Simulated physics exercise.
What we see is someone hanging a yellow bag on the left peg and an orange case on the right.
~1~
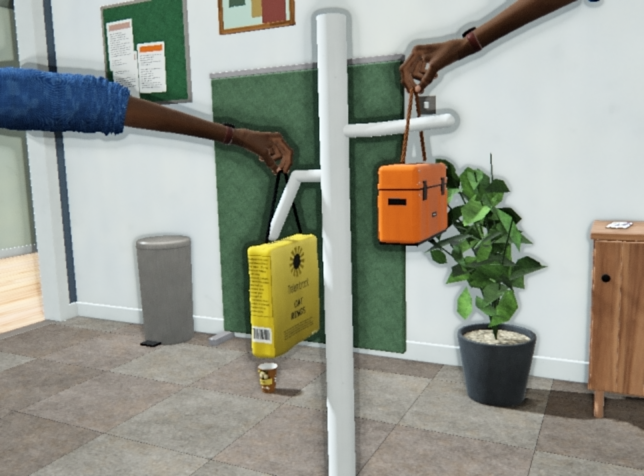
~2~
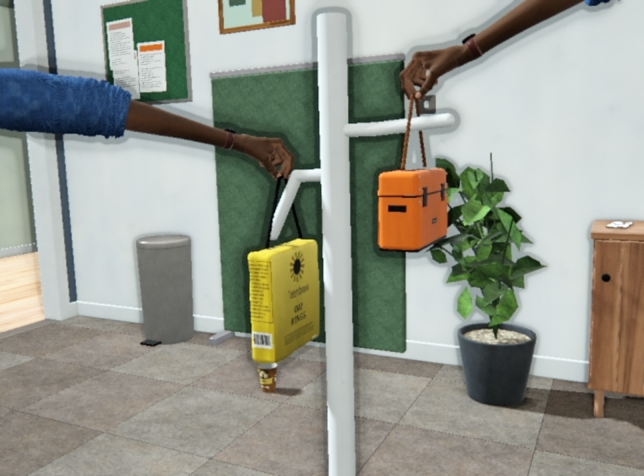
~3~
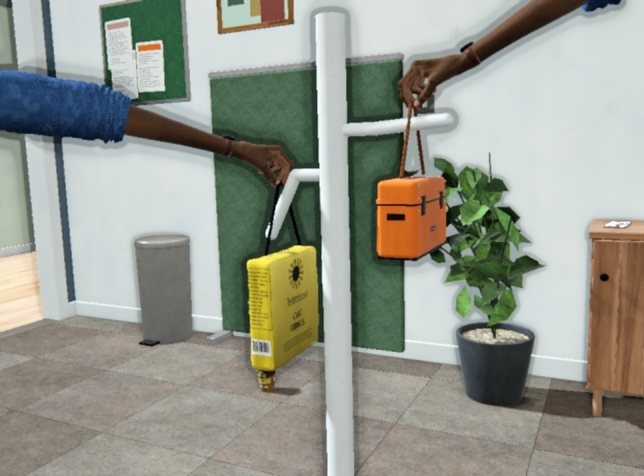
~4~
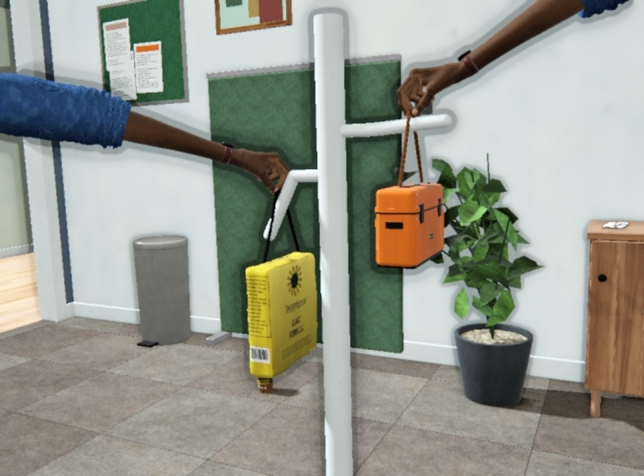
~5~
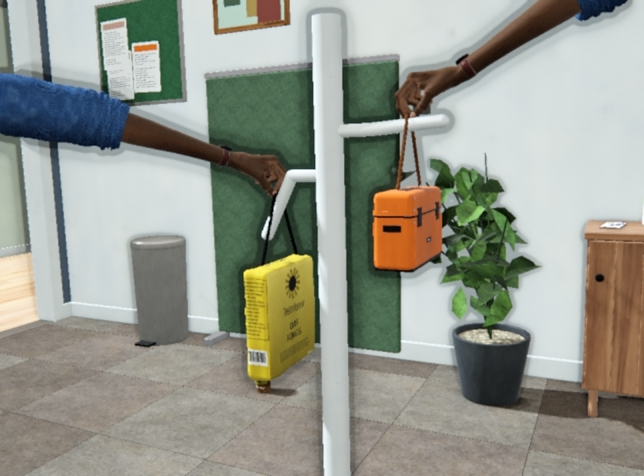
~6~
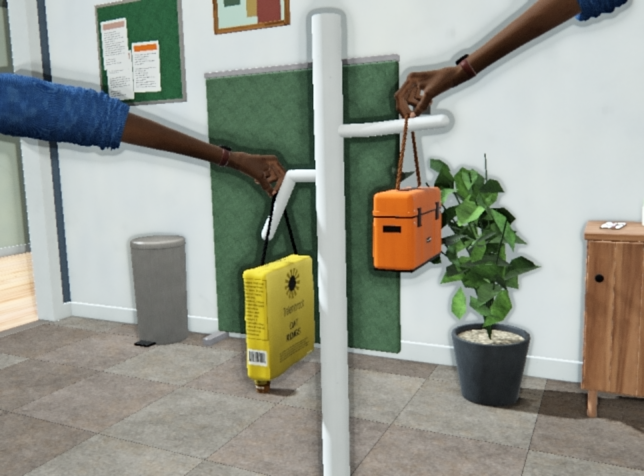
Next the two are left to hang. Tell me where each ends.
The yellow bag slips off its peg. The orange case holds on.
Then, 0.28 s later than the last view, yellow bag falling near (285, 404); orange case hanging from its loop near (409, 228).
Then, 0.52 s later than the last view, yellow bag on the floor; orange case hanging from its loop near (406, 228).
Then, 0.82 s later than the last view, yellow bag on the floor; orange case hanging from its loop near (405, 227).
Finally, yellow bag on the floor; orange case hanging from its loop near (404, 227). The yellow bag drops to the floor and the orange case remains on its peg.
